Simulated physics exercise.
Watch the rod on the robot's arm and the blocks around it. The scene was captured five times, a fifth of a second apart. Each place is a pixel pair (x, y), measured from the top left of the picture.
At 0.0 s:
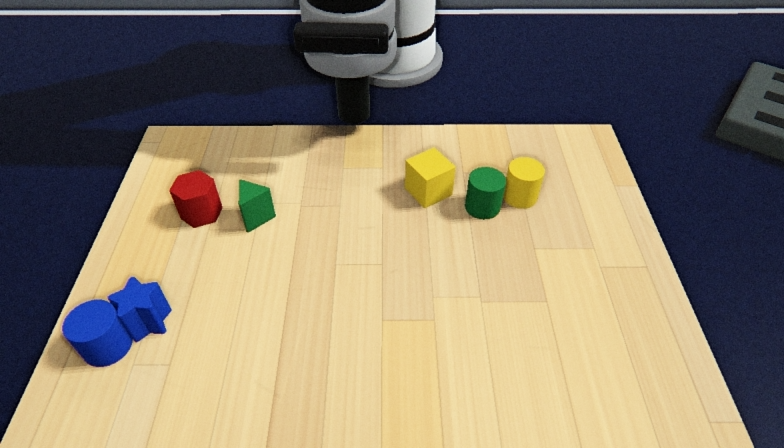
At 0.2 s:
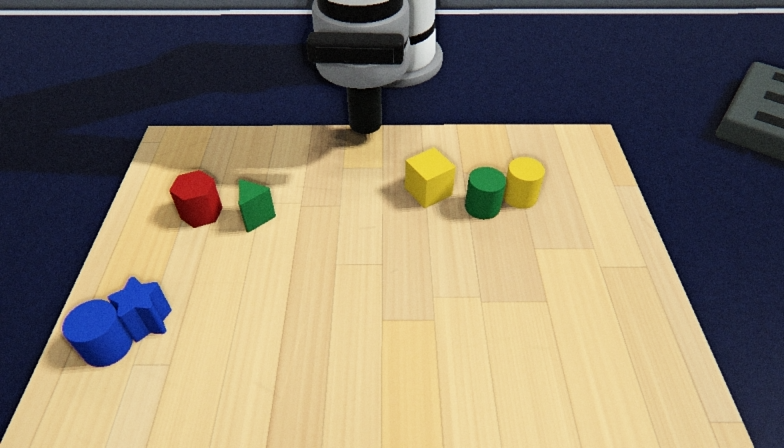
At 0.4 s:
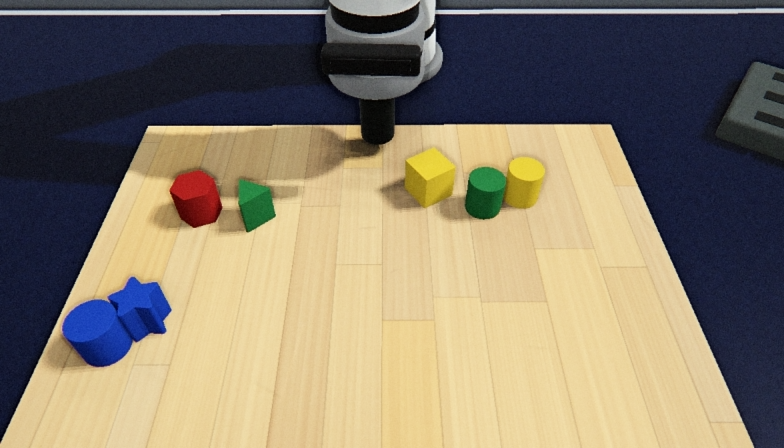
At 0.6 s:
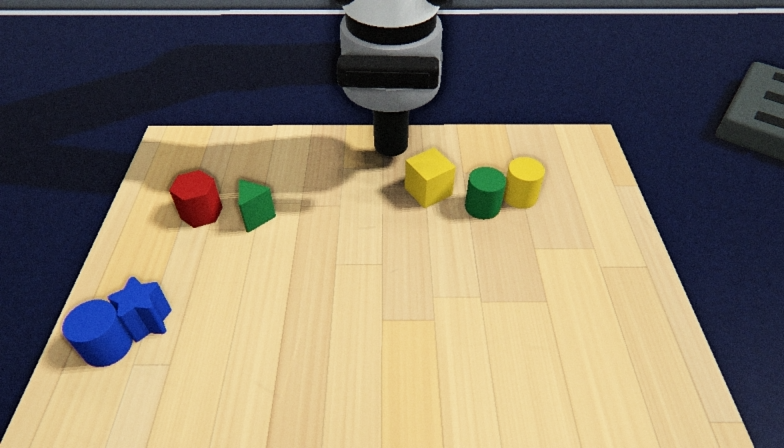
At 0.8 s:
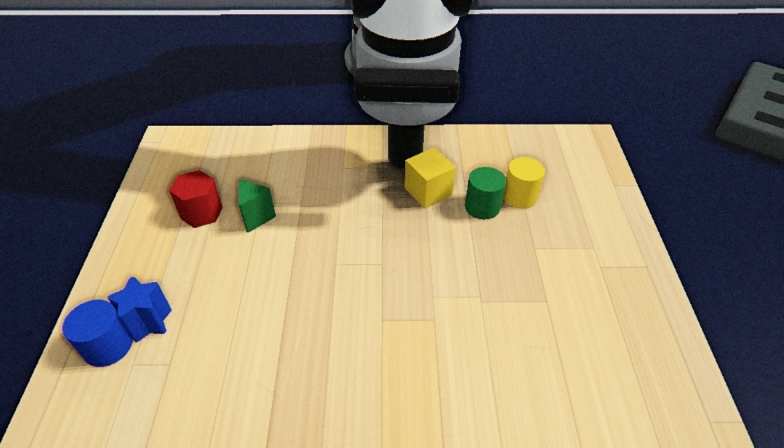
At first, the robot arm's dark rod hovers at the far edge of a wooden board holding scattered red, green, blue and yellow blocks. The arm then moves steadily toward the viewer and slightly right, until the rod is just behind the yellow cube's left side, while all the blocks stay still.
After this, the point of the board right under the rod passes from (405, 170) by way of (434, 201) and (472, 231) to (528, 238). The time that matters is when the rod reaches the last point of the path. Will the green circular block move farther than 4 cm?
No, it doesn't check out.
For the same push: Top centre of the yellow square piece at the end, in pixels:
It comes to (531, 242).
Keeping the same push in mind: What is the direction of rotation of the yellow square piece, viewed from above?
Seen from overhead, it turns clockwise.
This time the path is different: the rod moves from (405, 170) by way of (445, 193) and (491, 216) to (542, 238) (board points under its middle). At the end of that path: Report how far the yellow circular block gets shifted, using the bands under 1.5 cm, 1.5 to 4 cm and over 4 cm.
It's set to move under 1.5 cm.
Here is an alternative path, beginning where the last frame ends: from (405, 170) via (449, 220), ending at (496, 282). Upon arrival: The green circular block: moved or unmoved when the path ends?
Well, the green circular block shifts from its place.
What follows on the original path. One third of the way, rod (435, 190); yellow square piece (463, 194); green circular block (502, 184).
Two thirds of the way, rod (474, 220); yellow square piece (506, 227); green circular block (502, 184).
At the end, rod (531, 227); yellow square piece (531, 242), turned 30° clockwise; green circular block (522, 183); yellow circular block (530, 160).
